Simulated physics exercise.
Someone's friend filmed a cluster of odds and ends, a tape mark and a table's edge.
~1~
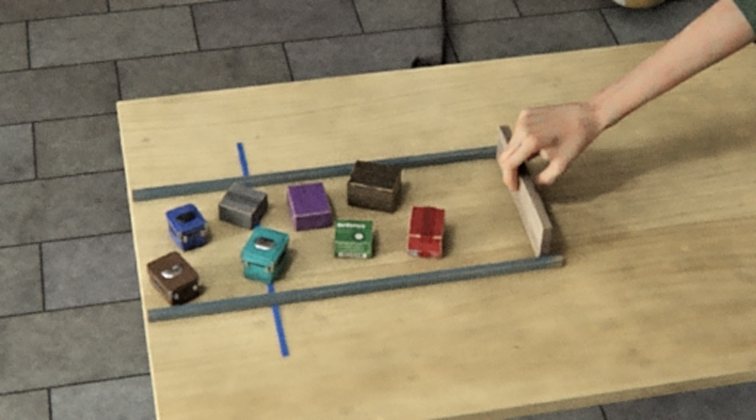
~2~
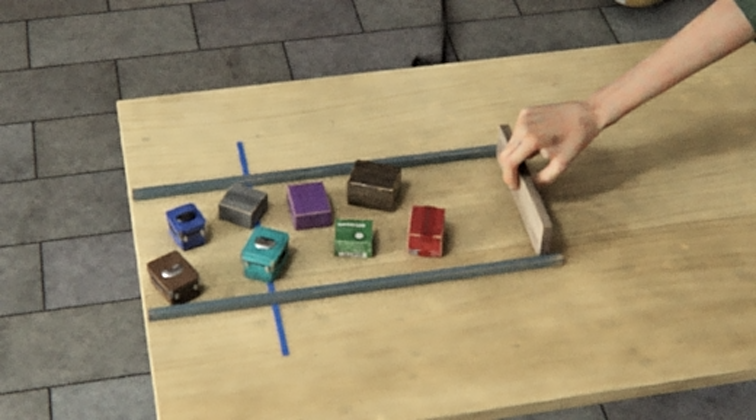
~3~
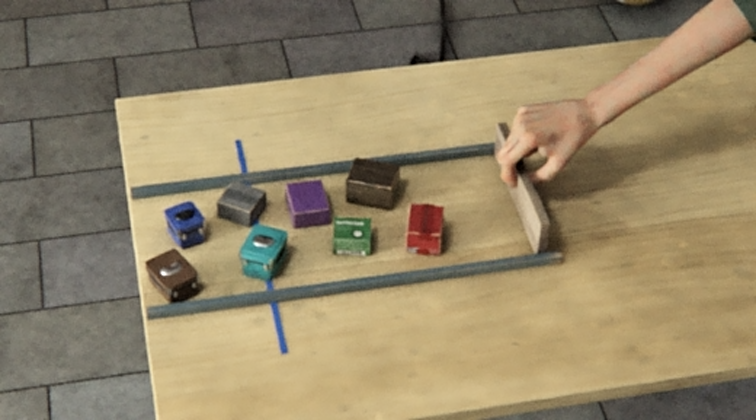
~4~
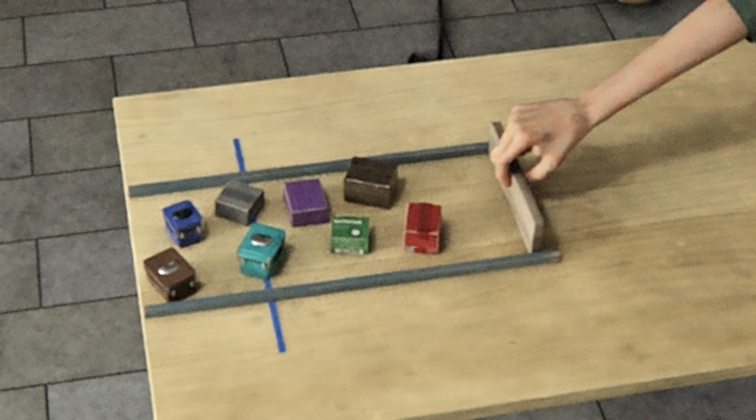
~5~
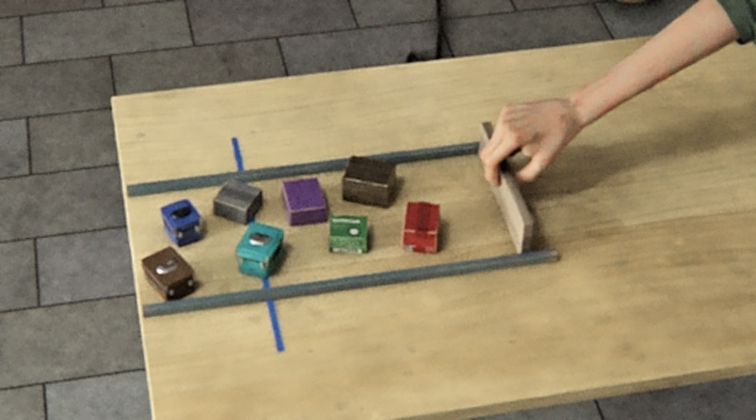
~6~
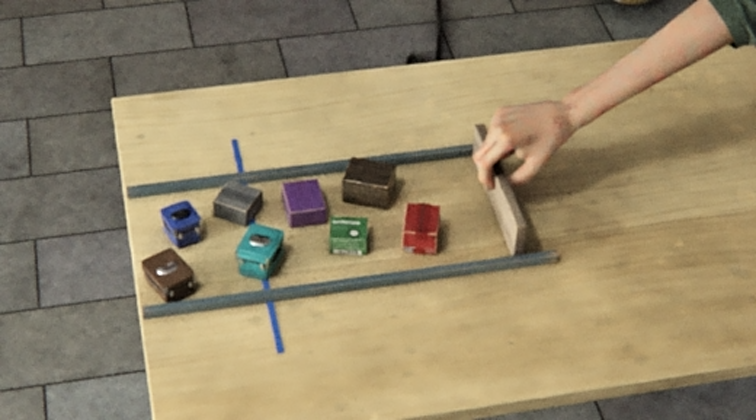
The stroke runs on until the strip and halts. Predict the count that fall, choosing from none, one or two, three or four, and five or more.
The count that fall is none.
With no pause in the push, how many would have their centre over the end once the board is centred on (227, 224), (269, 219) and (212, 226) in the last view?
That makes 3, 0, 3.
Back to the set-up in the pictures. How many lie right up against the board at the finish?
2 end up touching it.
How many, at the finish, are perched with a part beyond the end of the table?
It would come to 3.
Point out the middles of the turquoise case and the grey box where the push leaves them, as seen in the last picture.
Going in order, first (174, 267) and next (144, 206).
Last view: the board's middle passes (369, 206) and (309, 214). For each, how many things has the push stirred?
Tally at point one: 4; at point two: 7.
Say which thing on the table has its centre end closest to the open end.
That would be the brown case.
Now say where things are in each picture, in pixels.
Brown case (174, 280); blue case (187, 228); grey box (243, 207); board (523, 191); tape (261, 241), in the first frame.
Blue case (187, 227); black block (374, 186), in the second frame.
Grey box (242, 204); purple block (308, 204), in the third frame.
Brown case (170, 276); board (515, 187), in the fourth frame.
Blue case (181, 223); green box (348, 234), in the fifth frame.
Brown case (169, 277); blue case (182, 224); grey box (238, 203); board (498, 190); tape (256, 238), in the sixth frame.
Soon after, none off yet; brown case at rest near (169, 277); blue case at rest near (182, 224); grey box at rest near (238, 203).
After that, none off yet; brown case at rest near (167, 278); blue case displaced a little near (166, 231); grey box displaced well along near (173, 208).
In the end, the number that fall off is zero.
